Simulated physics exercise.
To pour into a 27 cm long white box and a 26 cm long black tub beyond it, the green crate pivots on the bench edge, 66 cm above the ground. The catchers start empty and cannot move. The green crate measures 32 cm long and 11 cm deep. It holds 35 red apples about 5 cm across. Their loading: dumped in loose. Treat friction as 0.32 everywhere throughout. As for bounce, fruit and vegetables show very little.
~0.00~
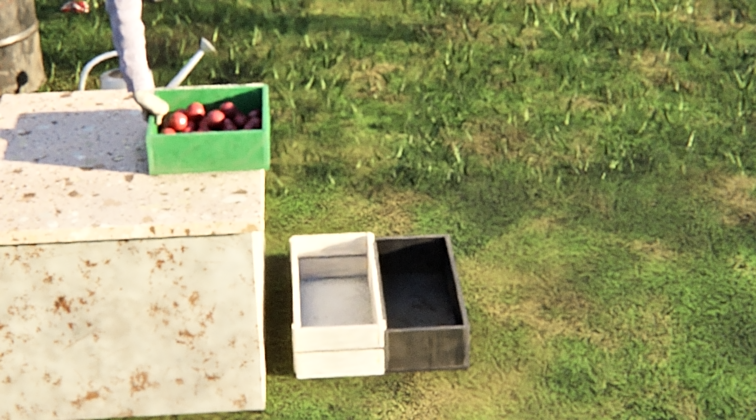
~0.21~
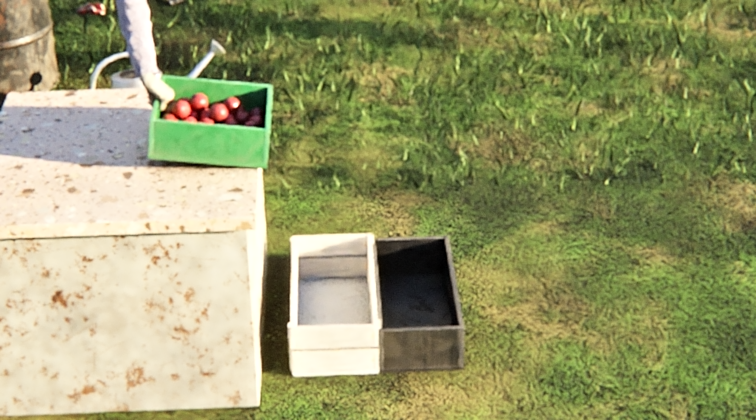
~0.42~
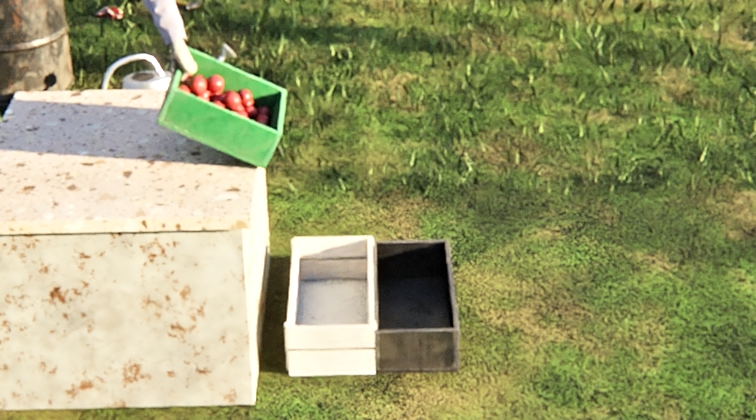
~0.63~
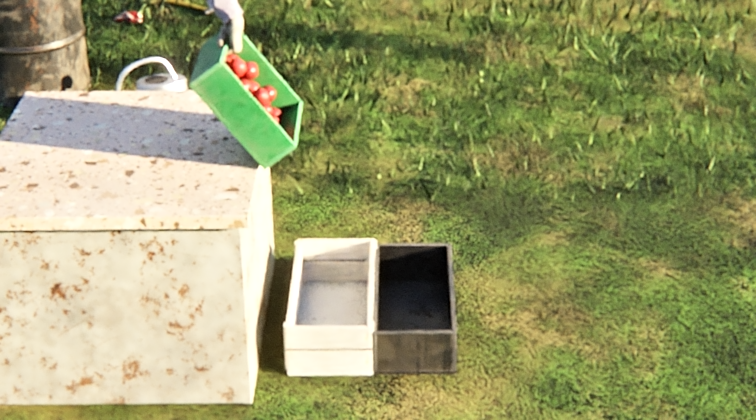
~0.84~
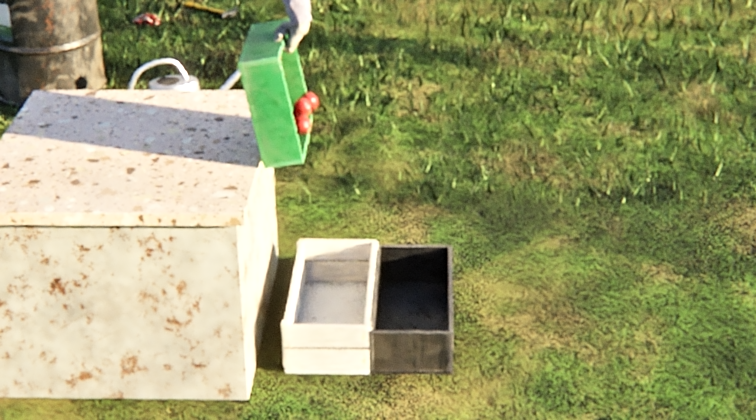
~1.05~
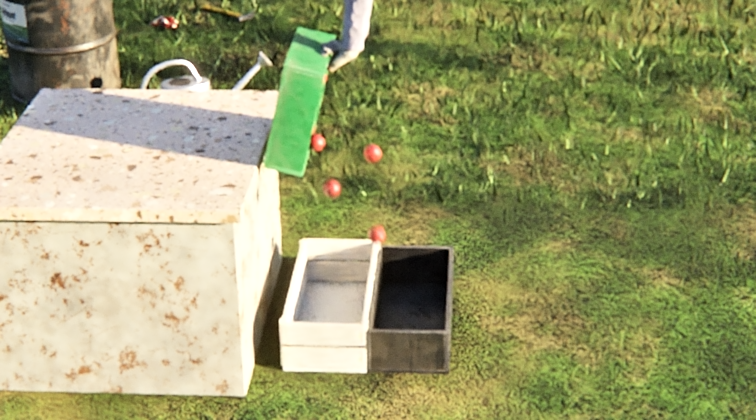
On a sunlit lawn, a gloved hand tipped a green crate of red apples rightward at the edge of a speckled bench until a few tumbled out above a white box and a black tub.
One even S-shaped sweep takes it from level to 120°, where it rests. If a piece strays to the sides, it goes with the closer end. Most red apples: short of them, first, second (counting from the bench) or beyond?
Answer: Farther.
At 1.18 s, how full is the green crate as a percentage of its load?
65 %.
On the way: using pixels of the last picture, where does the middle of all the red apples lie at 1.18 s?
I'd say close to (325, 129).
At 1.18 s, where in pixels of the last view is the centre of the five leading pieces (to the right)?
About (376, 210).
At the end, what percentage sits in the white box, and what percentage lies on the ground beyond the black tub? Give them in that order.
Estimate: 40 % then 0 %.
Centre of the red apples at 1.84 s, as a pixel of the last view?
The middle lies near (395, 316).
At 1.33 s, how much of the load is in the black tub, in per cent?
Share at that moment: About 5 %.
After 1.18 s, tilt 114°; 23 still in the green crate, 1 in the white box, 1 in the black tub and 10 in the air.
After 1.33 s, tilt 120°; 5 still in the green crate, 2 in the white box, 2 in the black tub and 26 in the air.
After 1.56 s, tilt 120°; 9 in the white box, 16 in the black tub and 10 in the air.
Final count (at 1.84 s), 14 in the white box and 21 in the black tub.
